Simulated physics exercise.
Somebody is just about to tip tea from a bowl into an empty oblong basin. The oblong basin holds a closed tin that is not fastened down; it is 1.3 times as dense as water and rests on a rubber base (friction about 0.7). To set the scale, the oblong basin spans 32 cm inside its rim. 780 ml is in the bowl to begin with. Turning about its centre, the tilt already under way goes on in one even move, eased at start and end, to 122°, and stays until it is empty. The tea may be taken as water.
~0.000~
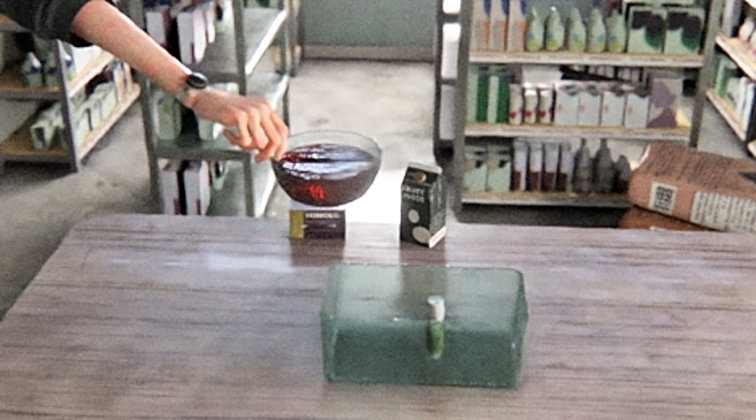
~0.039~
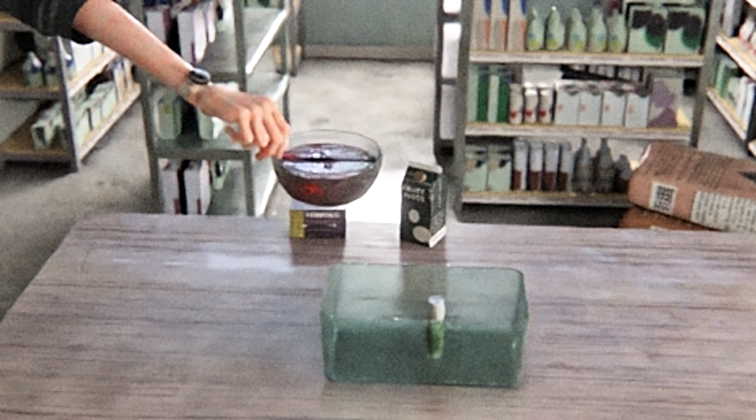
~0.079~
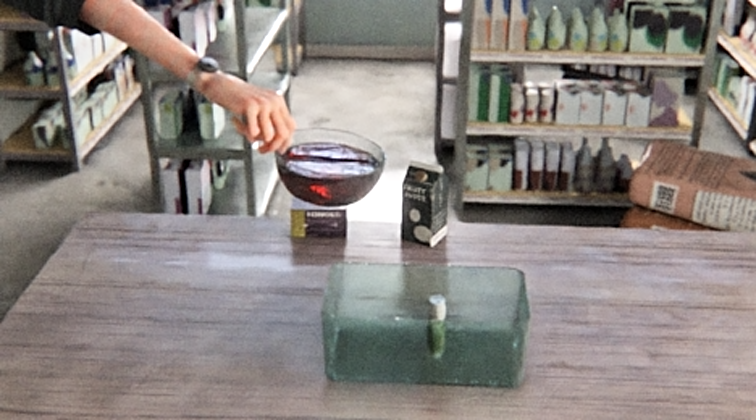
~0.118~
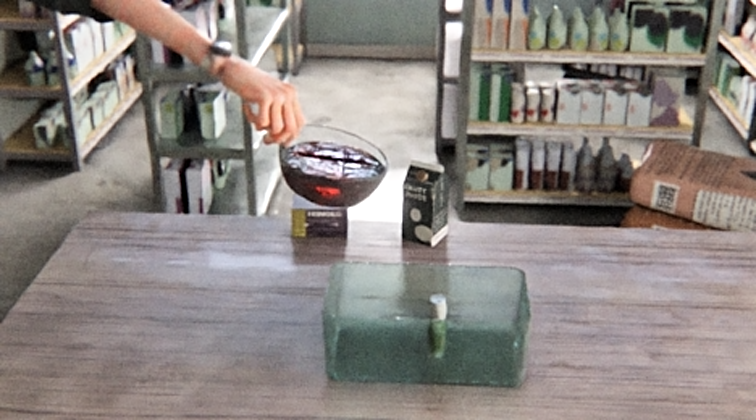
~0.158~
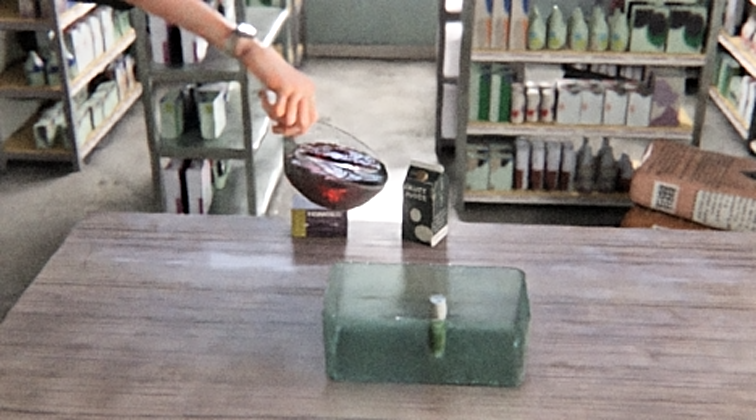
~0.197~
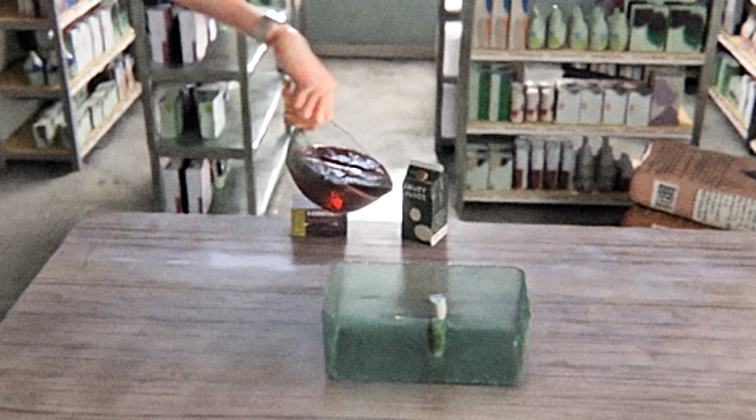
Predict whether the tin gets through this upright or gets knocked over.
Most probably it will lose its balance.
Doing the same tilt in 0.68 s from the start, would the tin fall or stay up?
The tin would overturn.
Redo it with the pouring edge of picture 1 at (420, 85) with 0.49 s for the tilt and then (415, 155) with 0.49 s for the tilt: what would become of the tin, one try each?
Run one: It tumbles. Run two: It does not tip.
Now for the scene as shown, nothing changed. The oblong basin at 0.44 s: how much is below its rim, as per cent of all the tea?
46 %, give or take.
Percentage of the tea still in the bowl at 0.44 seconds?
Fraction remaining: Approx. 1 per cent.
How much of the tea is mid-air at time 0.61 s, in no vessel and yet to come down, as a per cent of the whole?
Around 6 percent of it is airborne.
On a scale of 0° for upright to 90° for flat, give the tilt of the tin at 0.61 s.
About 20 degrees from upright.
Then, 0.44 s in, the tilt is 118° and 1 per cent is still to pour; the tin stands where it began.
Then, 0.61 s in, the tilt is 122° and 0 per cent is still to pour; the tin leans 21°.
Then, 0.79 s in, the tilt is 122° and 0 per cent is still to pour; the tin lies on its side.
Then, 0.99 s in, the tilt is 122° and 0 per cent is still to pour; the tin lies on its side.
Finally, the tin lies on its side.
